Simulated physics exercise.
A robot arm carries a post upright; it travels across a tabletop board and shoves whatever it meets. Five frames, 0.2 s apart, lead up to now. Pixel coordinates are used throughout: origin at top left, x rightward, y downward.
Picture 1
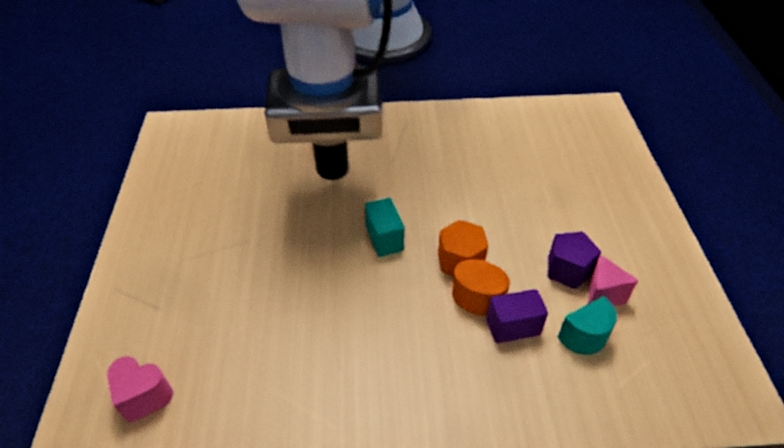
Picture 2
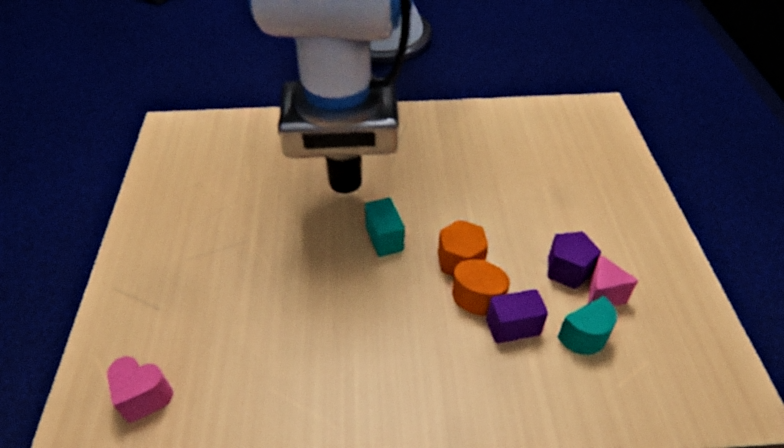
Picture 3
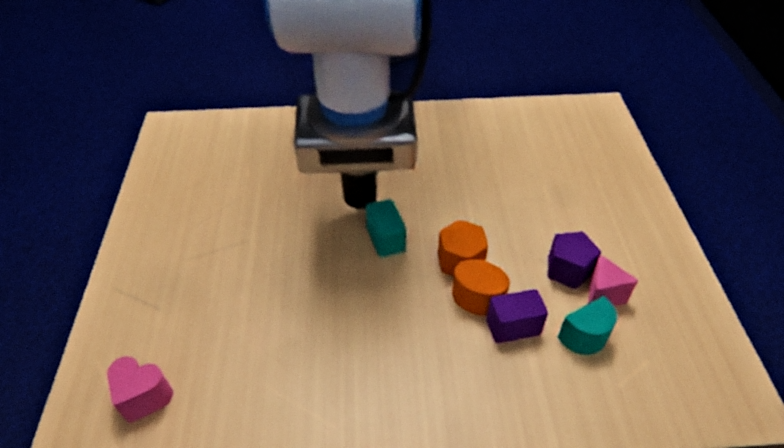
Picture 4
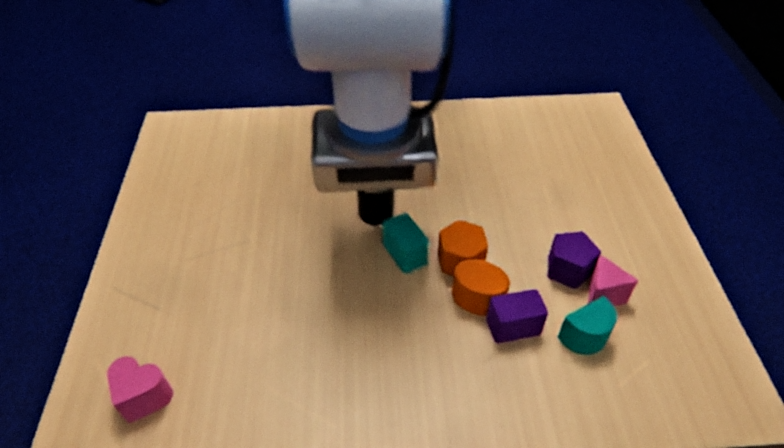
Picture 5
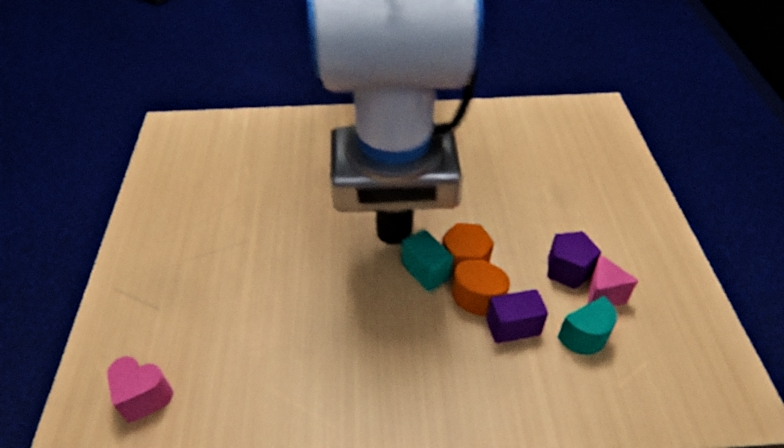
A robot arm with a dark post at its tip moves down and to the right over a pale wooden board, seen from above by a still camera. Orange, purple, teal and pink blocks sit toward the right, with a pink heart at lower left. The post reaches a teal block near the middle and pushes it right and downward, turning it, against the orange blocks, nudging the six-sided one slightly.
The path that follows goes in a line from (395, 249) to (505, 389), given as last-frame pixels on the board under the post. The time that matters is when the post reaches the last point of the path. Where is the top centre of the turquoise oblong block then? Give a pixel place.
Around (503, 289).
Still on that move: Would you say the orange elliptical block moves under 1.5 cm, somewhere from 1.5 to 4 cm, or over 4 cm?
The best fit is over 4 cm.
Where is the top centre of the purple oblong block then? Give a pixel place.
The top centre is at (542, 322).
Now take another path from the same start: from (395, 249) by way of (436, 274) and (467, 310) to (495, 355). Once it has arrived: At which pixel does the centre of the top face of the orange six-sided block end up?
My best guess is (488, 246).
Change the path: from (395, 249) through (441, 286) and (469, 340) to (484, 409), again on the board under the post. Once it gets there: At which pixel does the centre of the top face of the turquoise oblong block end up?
It will end up at (512, 284).
The first path, step by step. One third of the way, post (429, 275); turquoise oblong block (475, 275), turned 60° anticlockwise; orange six-sided block (474, 240), turned 20° anticlockwise; orange elliptical block (528, 285), turned 25° clockwise; purple oblong block (540, 321).
Two thirds of the way, post (467, 322); turquoise oblong block (503, 289); orange six-sided block (474, 240), turned 20° anticlockwise; orange elliptical block (548, 283), turned 45° clockwise; purple oblong block (542, 322), turned 15° clockwise.
At the end, post (509, 375); turquoise oblong block (503, 289), turned 125° anticlockwise; orange six-sided block (474, 240), turned 20° anticlockwise; orange elliptical block (548, 283), turned 45° clockwise; purple oblong block (542, 322), turned 15° clockwise.
